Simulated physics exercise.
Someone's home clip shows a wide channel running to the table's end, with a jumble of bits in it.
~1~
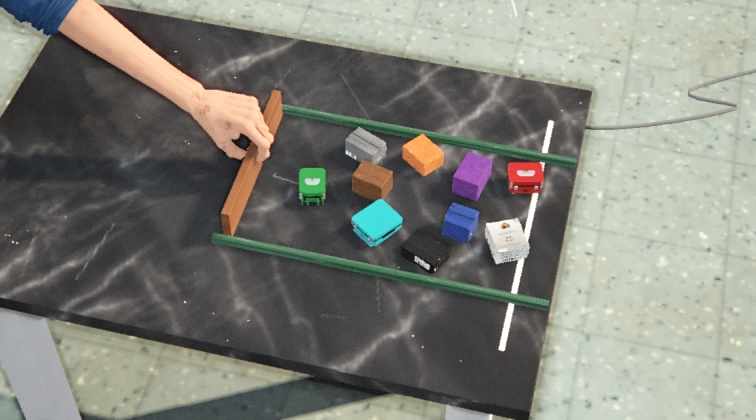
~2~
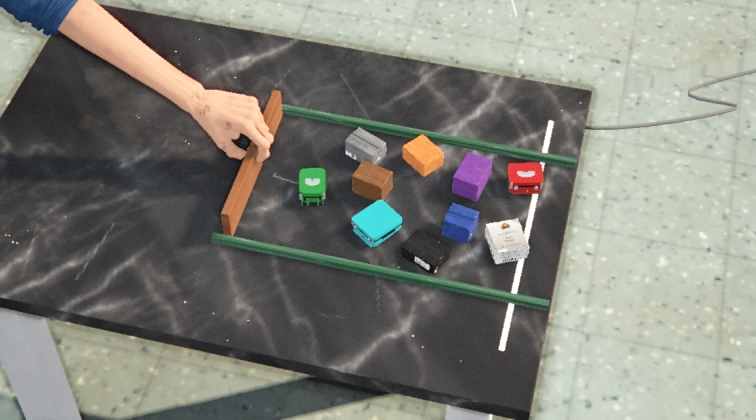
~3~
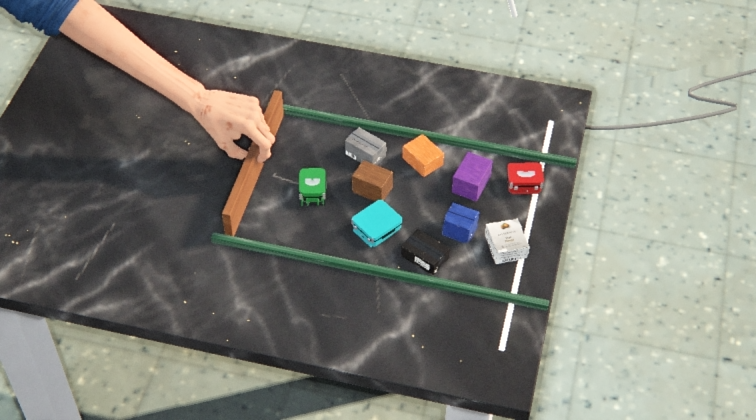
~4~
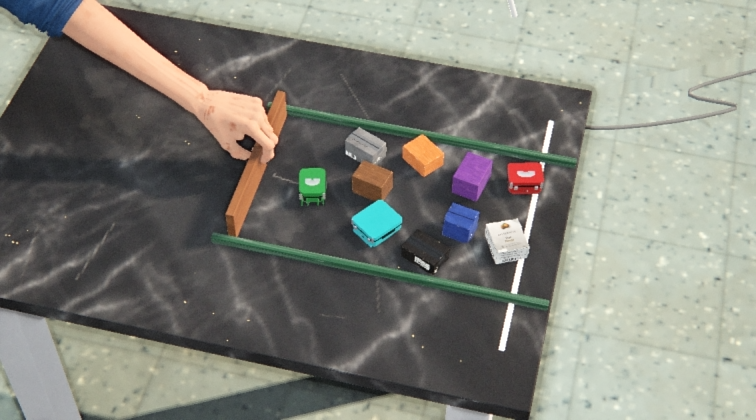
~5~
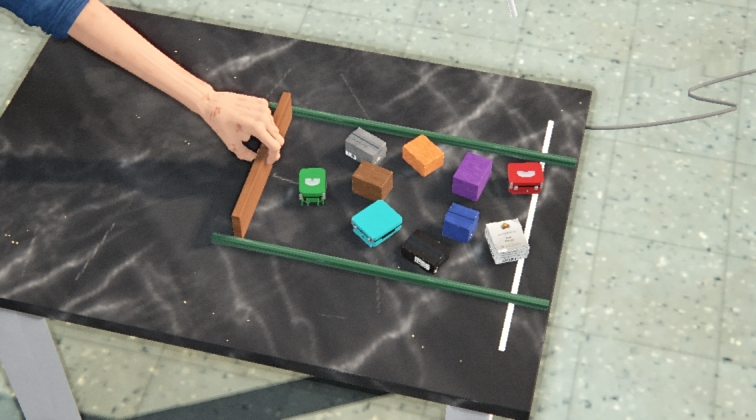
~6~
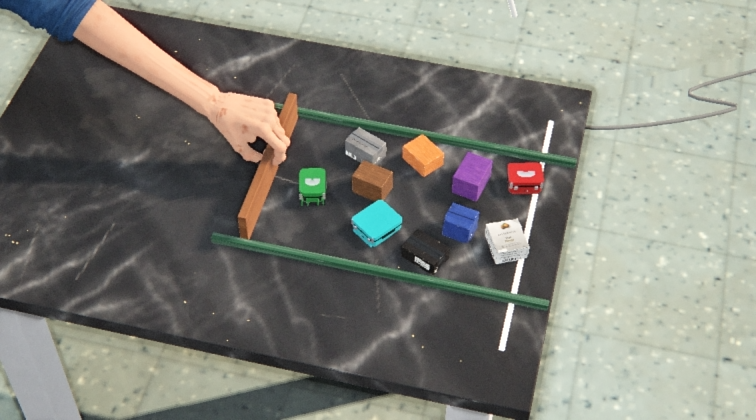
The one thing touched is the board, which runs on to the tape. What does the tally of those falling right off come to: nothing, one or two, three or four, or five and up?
Most likely a good five or more will slide off.
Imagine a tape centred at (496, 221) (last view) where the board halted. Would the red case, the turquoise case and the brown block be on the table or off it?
First the red case, which leaves the top, then the turquoise case, which stays on top, and the brown block, which stays on top.
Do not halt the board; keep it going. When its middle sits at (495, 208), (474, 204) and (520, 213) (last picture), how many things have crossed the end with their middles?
The numbers past the end are 2, 0 and 5.
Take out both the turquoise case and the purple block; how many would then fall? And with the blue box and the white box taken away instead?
4, then 4.
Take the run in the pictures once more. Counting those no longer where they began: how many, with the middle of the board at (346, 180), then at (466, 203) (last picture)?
The count is 3 at the first point and 10 at the second.
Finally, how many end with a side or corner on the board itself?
The count is 4.
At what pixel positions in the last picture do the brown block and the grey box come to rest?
Brown block: (546, 199); grey box: (557, 178).
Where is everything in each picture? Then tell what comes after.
The first frame shows red case (525, 179); white box (507, 241); blue box (460, 223); board (253, 162); tape (528, 227).
The second frame shows white box (507, 241); turquoise case (377, 224).
The third frame shows blue box (460, 223); board (254, 162).
The fourth frame shows red case (525, 179); orange block (423, 156).
The fifth frame shows white box (507, 241); green case (313, 187).
The sixth frame shows red case (525, 179); white box (507, 241); blue box (460, 223); board (269, 165); tape (528, 227).
A little later, none off yet; red case at rest near (525, 179); white box at rest near (507, 241); blue box at rest near (460, 223).
When it is over, the number that fall off is five or more; down, orange block, black box, purple block, blue box, white box and red case.
